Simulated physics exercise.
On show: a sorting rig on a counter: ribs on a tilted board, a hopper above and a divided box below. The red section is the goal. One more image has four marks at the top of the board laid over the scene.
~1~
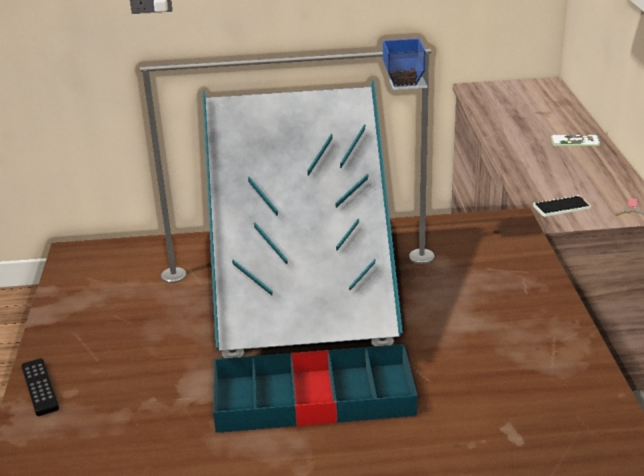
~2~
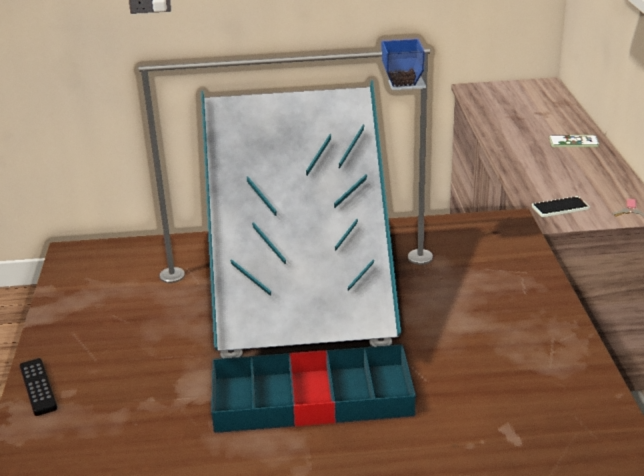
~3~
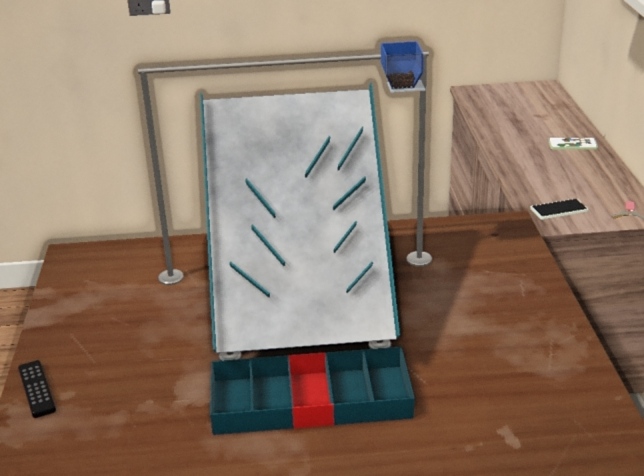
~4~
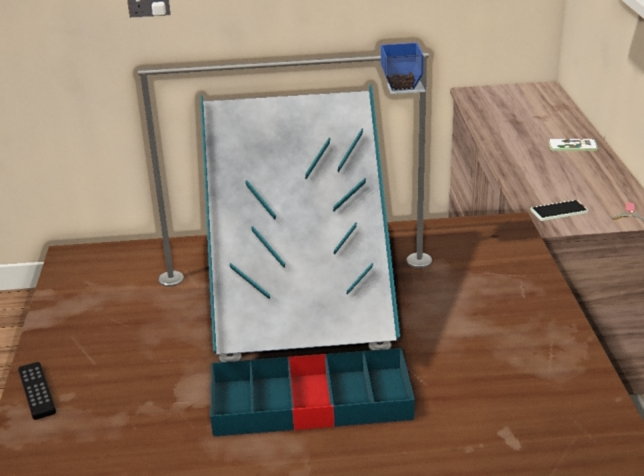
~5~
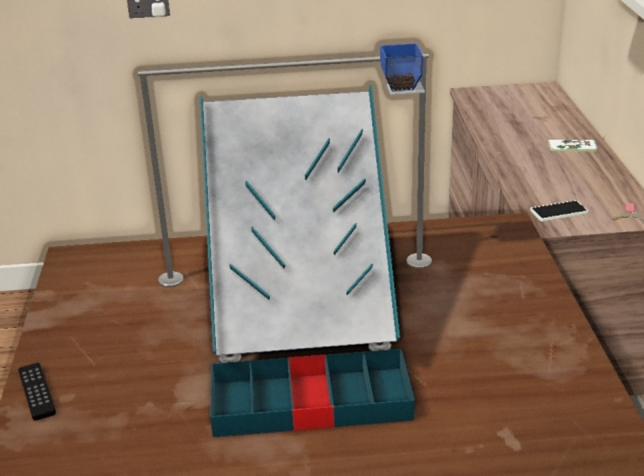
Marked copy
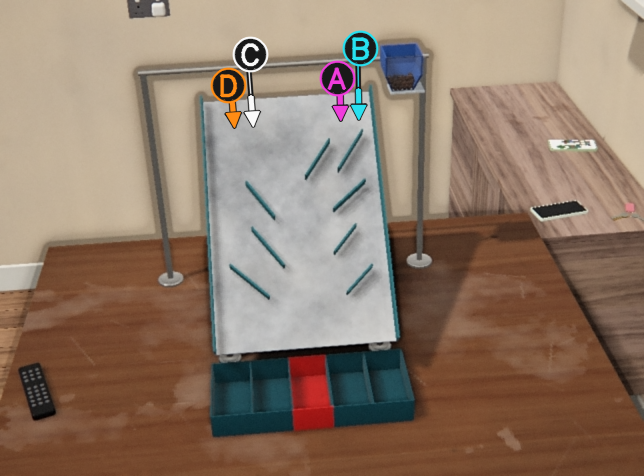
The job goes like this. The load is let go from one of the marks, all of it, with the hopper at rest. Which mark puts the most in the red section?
The answer is mark A.
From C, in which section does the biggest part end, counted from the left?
It is the fourth one.
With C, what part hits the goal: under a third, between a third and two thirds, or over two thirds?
Under a third.
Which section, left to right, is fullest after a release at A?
The third.
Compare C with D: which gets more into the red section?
D.
On the marked copy, mark A meets the board at (340, 115); mark B meets the board at (358, 114); mark C meets the board at (252, 121); mark D meets the board at (234, 122).
With A, close to half in the red section, close to a third in other sections, close to a quarter outside the box.
With B, close to a quarter in the red section, close to half in other sections, close to a quarter outside the box.
With C, a small share in the red section, the bulk in other sections, a small share outside the box.
With D, close to a quarter in the red section, close to two thirds in other sections, a small share outside the box.
